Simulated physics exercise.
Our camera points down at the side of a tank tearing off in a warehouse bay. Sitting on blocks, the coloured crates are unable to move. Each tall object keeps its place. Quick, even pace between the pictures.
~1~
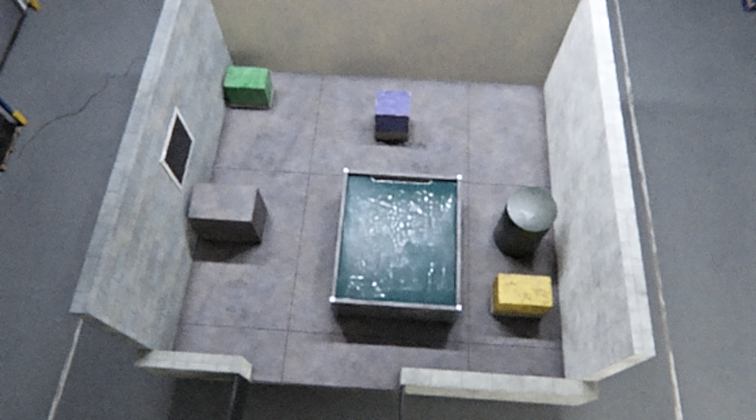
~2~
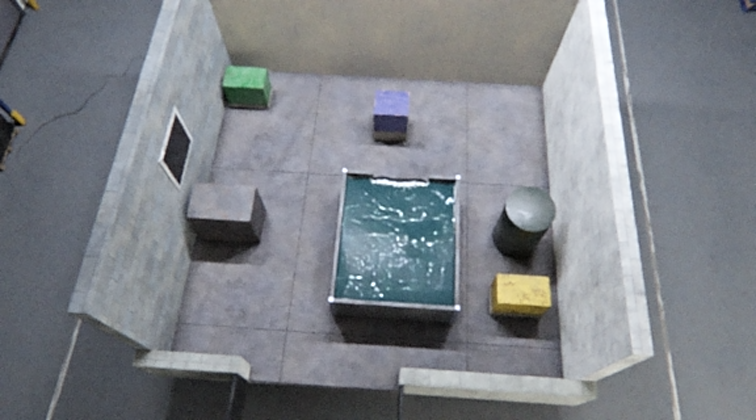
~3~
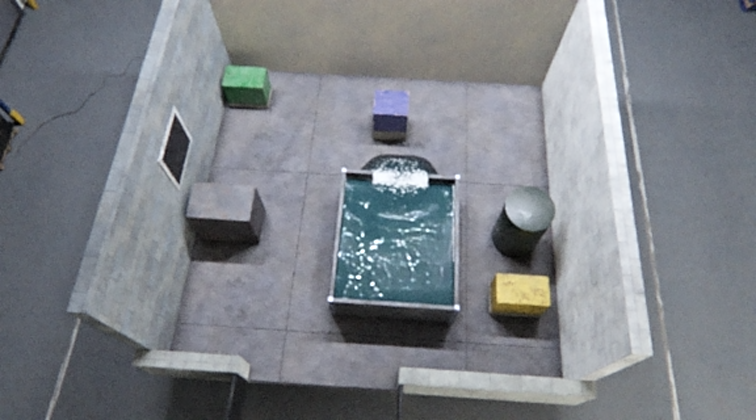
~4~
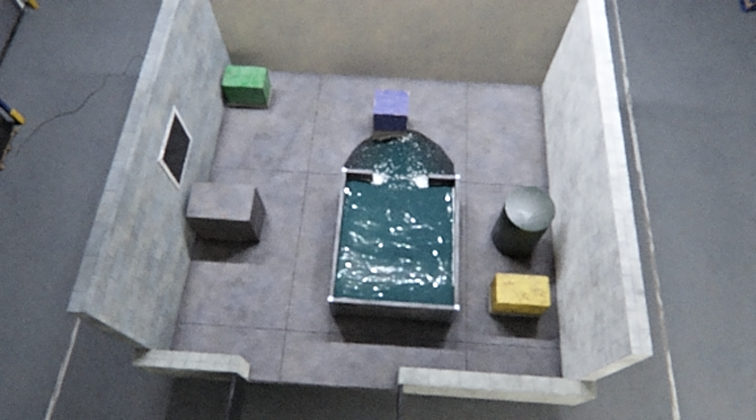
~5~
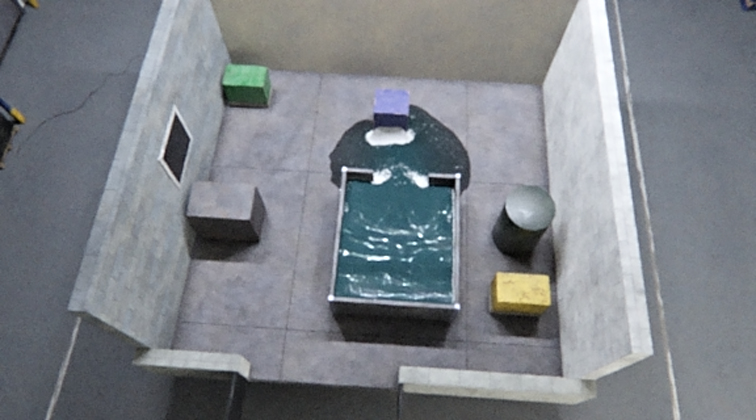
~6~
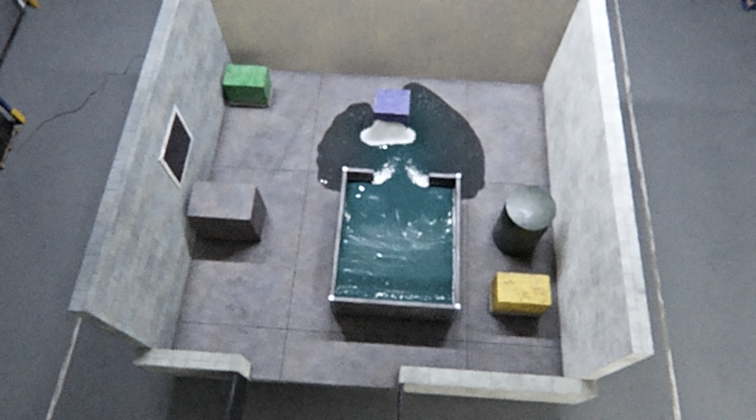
A walled warehouse bay with a grey floor is seen from high above by a still camera. A tank of dark green water stands in the middle, with a purple crate behind it, a green one at back left, a grey block at left, and a drum and yellow crate at right. The tank's far side opens and water pours out, reaches the unmoving purple crate and spreads around it.
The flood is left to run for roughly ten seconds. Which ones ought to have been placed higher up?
In the end: The blue crate gets soaked; the green crate gets soaked; the yellow crate stays dry.
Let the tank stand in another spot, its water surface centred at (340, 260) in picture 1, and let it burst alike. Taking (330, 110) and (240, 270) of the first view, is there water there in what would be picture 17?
Note: Point one reached by the flow; point two missed by the flow.
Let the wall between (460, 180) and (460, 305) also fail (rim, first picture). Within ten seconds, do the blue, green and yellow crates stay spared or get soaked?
My reading: Blue stays dry, green gets wet, yellow is soaked.
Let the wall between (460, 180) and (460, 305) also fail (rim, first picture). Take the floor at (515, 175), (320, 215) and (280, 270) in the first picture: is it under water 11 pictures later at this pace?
So it's liquid at the first, nothing at the second and nothing at the third.
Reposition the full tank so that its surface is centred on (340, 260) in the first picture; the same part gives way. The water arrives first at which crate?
My pick is the one in blue.
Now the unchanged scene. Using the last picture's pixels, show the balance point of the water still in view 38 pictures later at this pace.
(391, 188).
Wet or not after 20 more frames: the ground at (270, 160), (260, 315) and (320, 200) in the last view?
Status by point, in sequence: Waterlogged; unwetted; unwetted.
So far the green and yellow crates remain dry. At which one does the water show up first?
Answer: The crate marked green.
A moment on, water covers 30 % of the floor; the blue crate water round its plinth, the green crate water round its plinth, the yellow crate not reached.
Next, water covers 40 % of the floor; the blue crate water round its plinth, the green crate water round its plinth, the yellow crate not reached.
Then, water covers 55 % of the floor; the blue crate water round its plinth, the green crate water round its plinth, the yellow crate water round its plinth.
Later, water covers 80 % of the floor; the blue crate water round its plinth, the green crate water round its plinth, the yellow crate water round its plinth.
In the end, water covers 100 % of the floor; the blue crate was topped, the green crate was topped, the yellow crate stayed above the water.
